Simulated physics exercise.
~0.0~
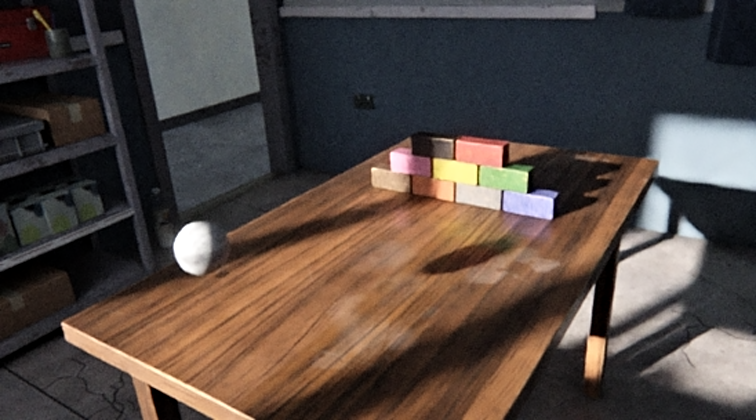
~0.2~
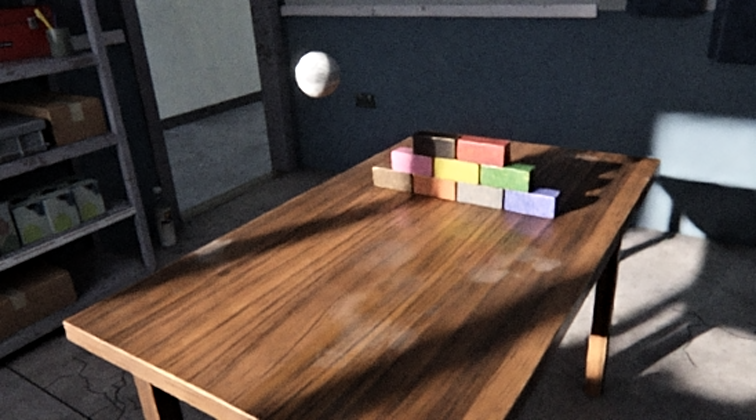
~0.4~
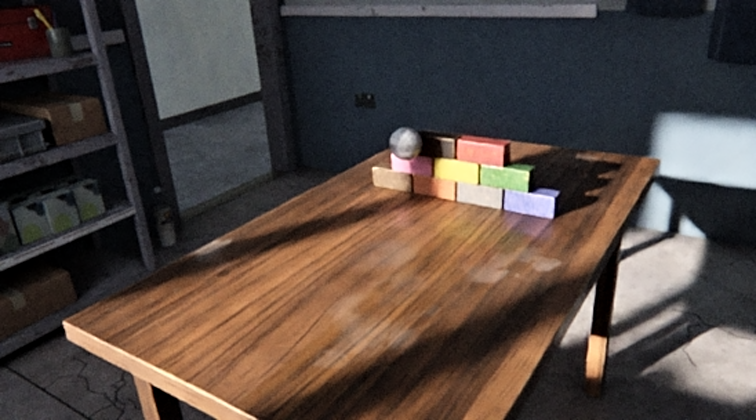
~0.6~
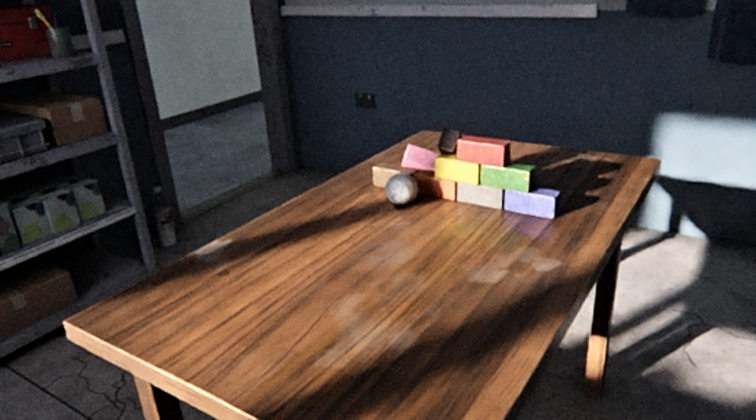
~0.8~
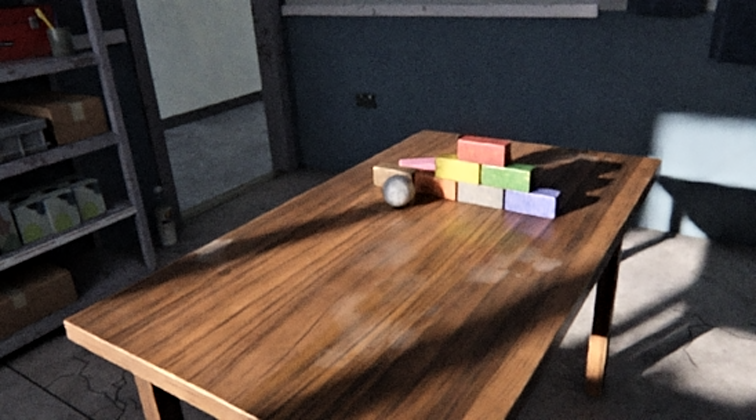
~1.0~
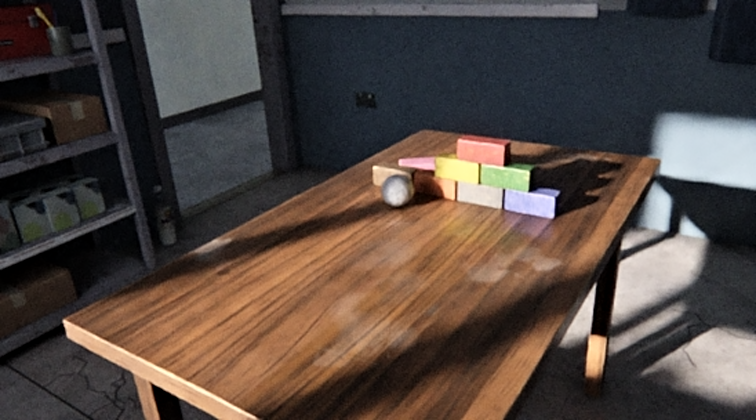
In a dim room with shelves on the left, a small stepped wall of coloured blocks stands on a wooden table. A white ball hangs over the left side of the table, then flies up and to the right toward the stack. It drops to the upper left of the wall, by the pink and black blocks, then falls to the tabletop in front. The pink block tilts and the black block tips back. The black block drops out of sight, the pink one lies tipped over, and the ball rests beside the blocks still stacked.
